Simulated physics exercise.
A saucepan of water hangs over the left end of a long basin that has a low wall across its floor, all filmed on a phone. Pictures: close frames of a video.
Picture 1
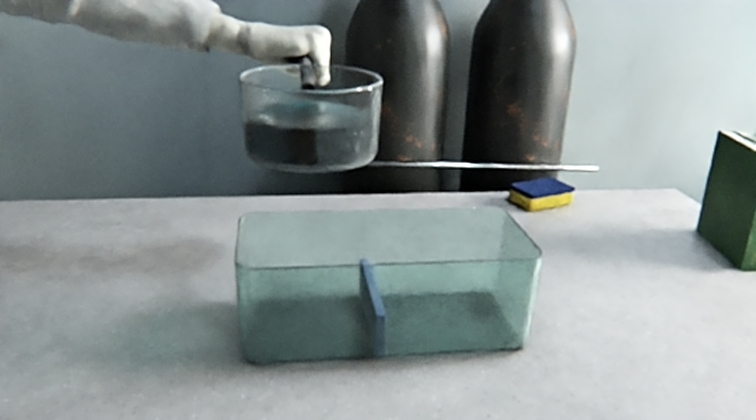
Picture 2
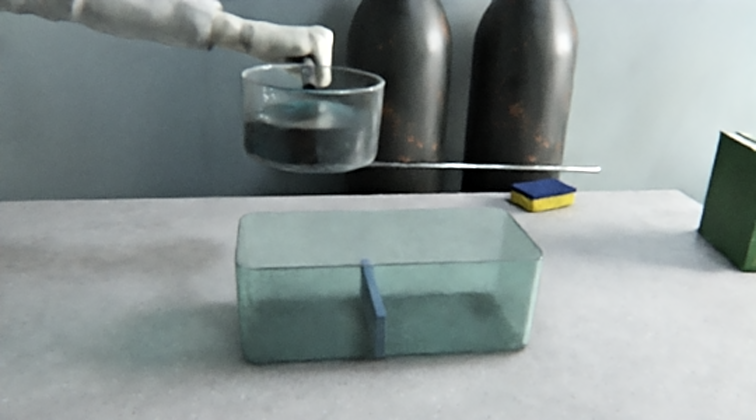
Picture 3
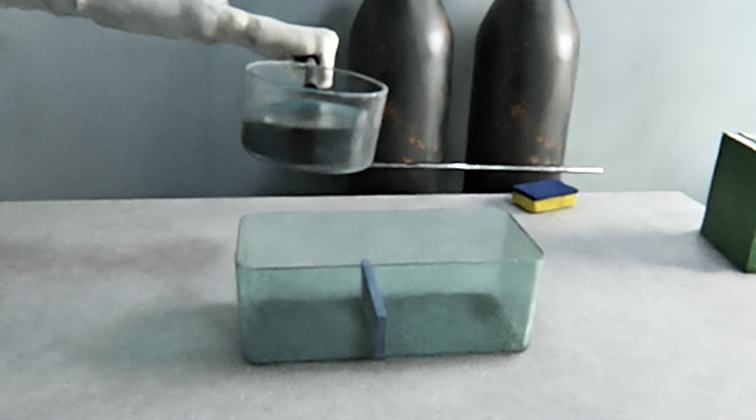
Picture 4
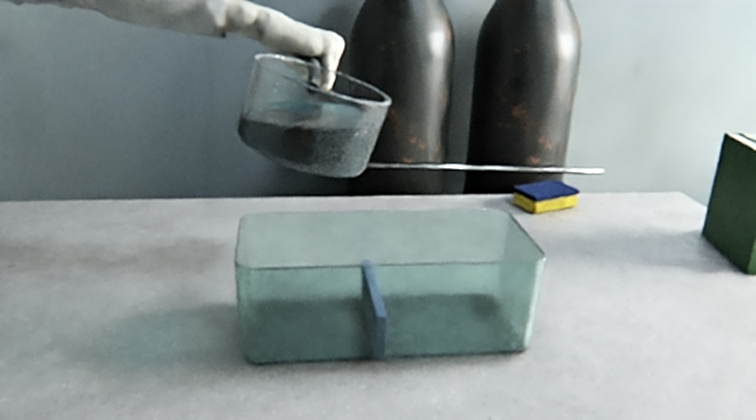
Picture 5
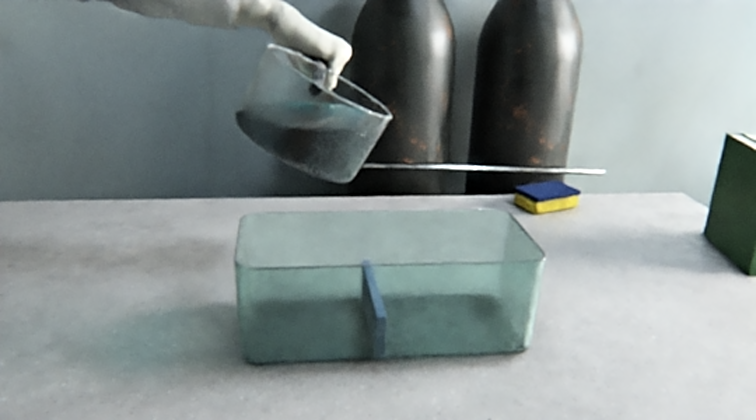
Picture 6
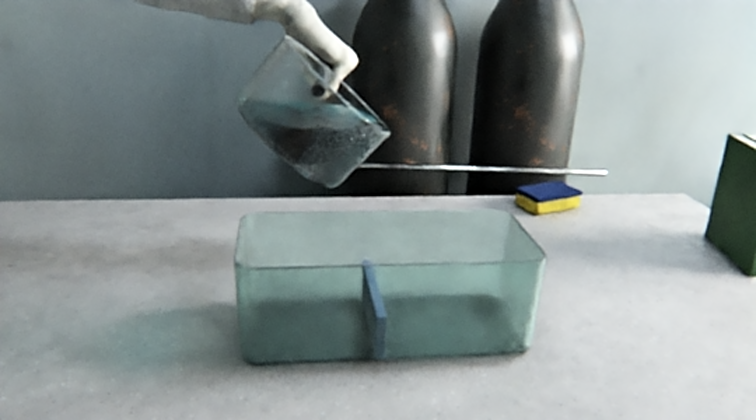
A pale arm steadily tilts a clear pan of water rightward above a long basin.
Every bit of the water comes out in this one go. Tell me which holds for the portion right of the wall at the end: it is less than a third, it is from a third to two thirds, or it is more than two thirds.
Most likely the amount right of the wall will exceed two thirds.
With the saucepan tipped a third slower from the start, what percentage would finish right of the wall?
About 95 per cent would end up there.
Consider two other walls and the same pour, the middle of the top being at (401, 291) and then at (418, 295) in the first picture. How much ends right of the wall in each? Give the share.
65 %, then 30 %.
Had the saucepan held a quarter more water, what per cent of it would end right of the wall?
It would be somewhere near 95 %.
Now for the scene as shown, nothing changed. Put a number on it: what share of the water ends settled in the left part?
It works out to around 5 percent.
A moment on, the saucepan is tipped on its side and 38 per cent is still to pour, 0 is left of the wall and 22 right of it.
Next, the saucepan is tipped right over and 13 per cent is still to pour, 3 is left of the wall and 74 right of it.
Then the saucepan is tipped right over and 3 per cent is still to pour, 5 is left of the wall and 88 right of it.
Later the saucepan is tipped right over and 0 per cent is still to pour, 5 is left of the wall and 93 right of it.
At rest 6 per cent lies left of the wall, 93 right of it and 1 outside.
